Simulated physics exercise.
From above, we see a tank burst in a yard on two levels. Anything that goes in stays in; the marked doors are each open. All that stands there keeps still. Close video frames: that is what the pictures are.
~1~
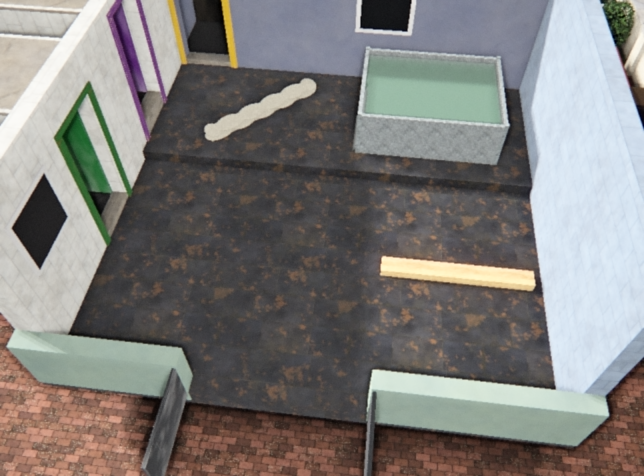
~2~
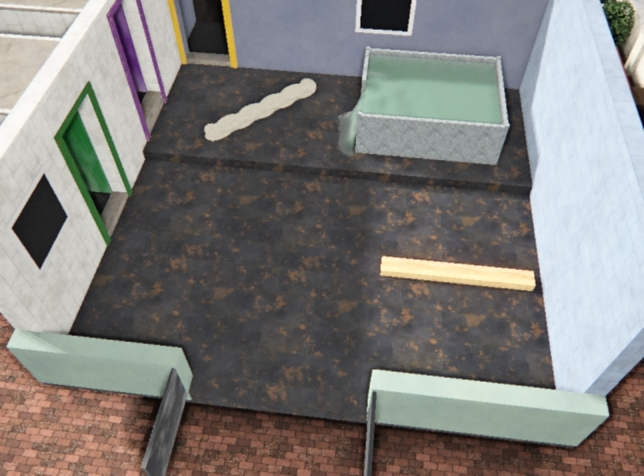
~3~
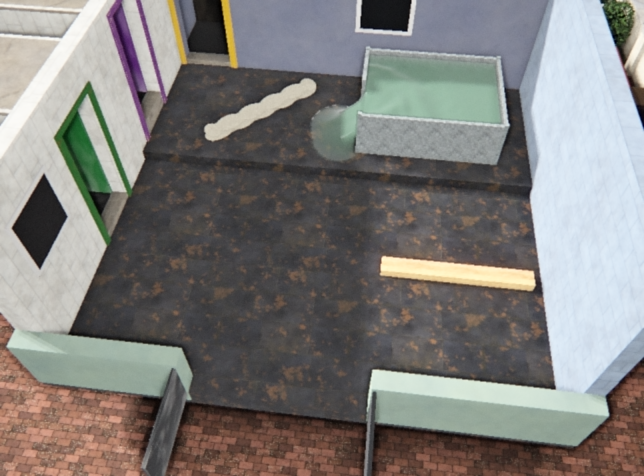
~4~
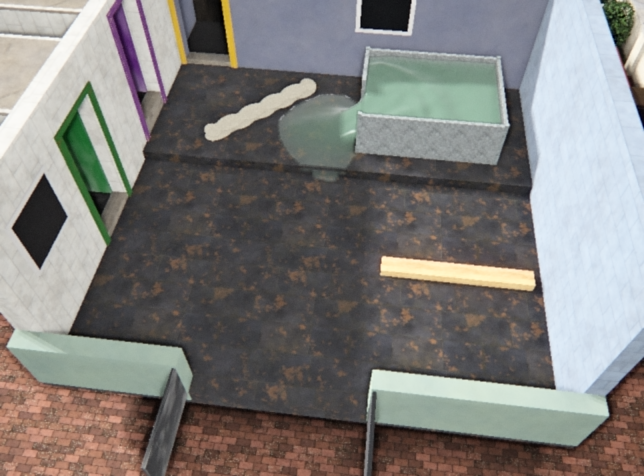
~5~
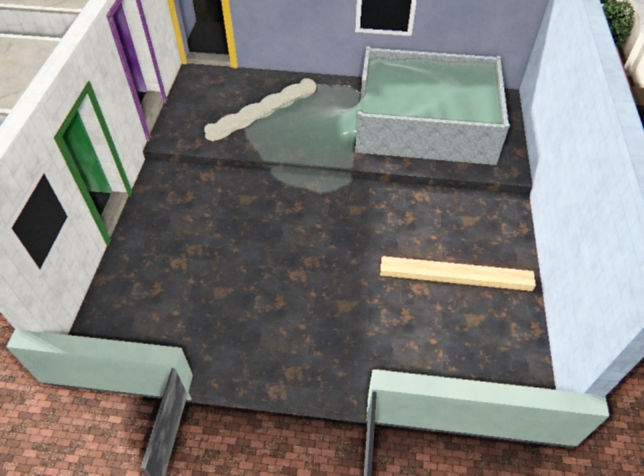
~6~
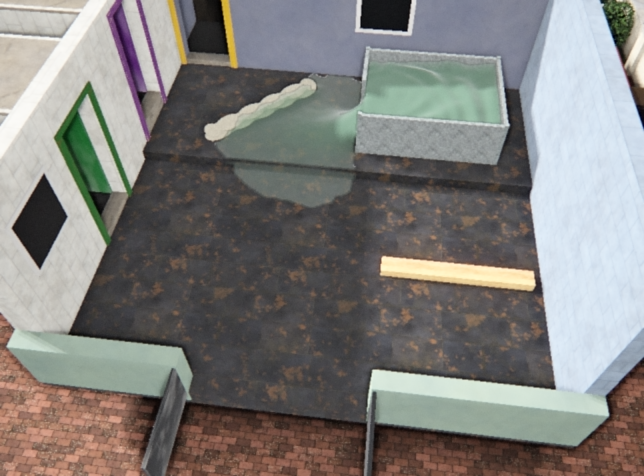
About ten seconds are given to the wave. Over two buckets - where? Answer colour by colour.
Yellow door under or at two; purple door under or at two; green door over two.
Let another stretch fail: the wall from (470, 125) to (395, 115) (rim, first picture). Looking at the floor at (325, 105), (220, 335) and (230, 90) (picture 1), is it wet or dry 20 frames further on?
In that order: Not flooded, awash, dry.
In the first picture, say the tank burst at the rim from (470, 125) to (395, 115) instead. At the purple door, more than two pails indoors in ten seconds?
Well, purple door sits short of it, as far as I can tell.
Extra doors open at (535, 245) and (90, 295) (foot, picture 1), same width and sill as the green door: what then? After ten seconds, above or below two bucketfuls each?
In order: Falls short; overshoots.
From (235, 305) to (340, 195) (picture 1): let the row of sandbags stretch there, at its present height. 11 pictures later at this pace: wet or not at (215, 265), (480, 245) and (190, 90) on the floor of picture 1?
First spot gets soaked, second stays unwetted, third gets soaked.
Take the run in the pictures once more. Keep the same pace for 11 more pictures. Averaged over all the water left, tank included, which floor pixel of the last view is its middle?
About (347, 138) in the last view.
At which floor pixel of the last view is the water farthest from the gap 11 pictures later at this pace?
The front tops out at about (64, 346).
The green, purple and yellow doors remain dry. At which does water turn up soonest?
The green one.
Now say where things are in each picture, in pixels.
The first picture shows still water in the open tank at (432, 89).
In the second picture, water pours out at (362, 120) and has run to (345, 151).
In the third picture, the front is at (316, 121), out from the gap at (362, 123).
In the fourth picture, water pours out at (362, 124) and has run to (285, 120).
In the fifth picture, water pours out at (362, 124) and has run to (249, 131).
In the sixth picture, the front is at (221, 143), out from the gap at (362, 123).
A moment on, water covers 25 % of the floor; the yellow door not reached, the purple door not reached, the green door not reached.
Next, water covers 45 % of the floor; the yellow door not reached, the purple door wet at the sill, nothing in, the green door over two buckets in.
Then, water covers 45 % of the floor; the yellow door wet at the sill, nothing in, the purple door wet at the sill, nothing in, the green door far over two buckets in.
Later, water covers 75 % of the floor; the yellow door wet at the sill, nothing in, the purple door wet at the sill, nothing in, the green door far over two buckets in.
In the end, water covers 90 % of the floor; the yellow door wet at the sill, nothing in, the purple door wet at the sill, nothing in, the green door far over two buckets in.
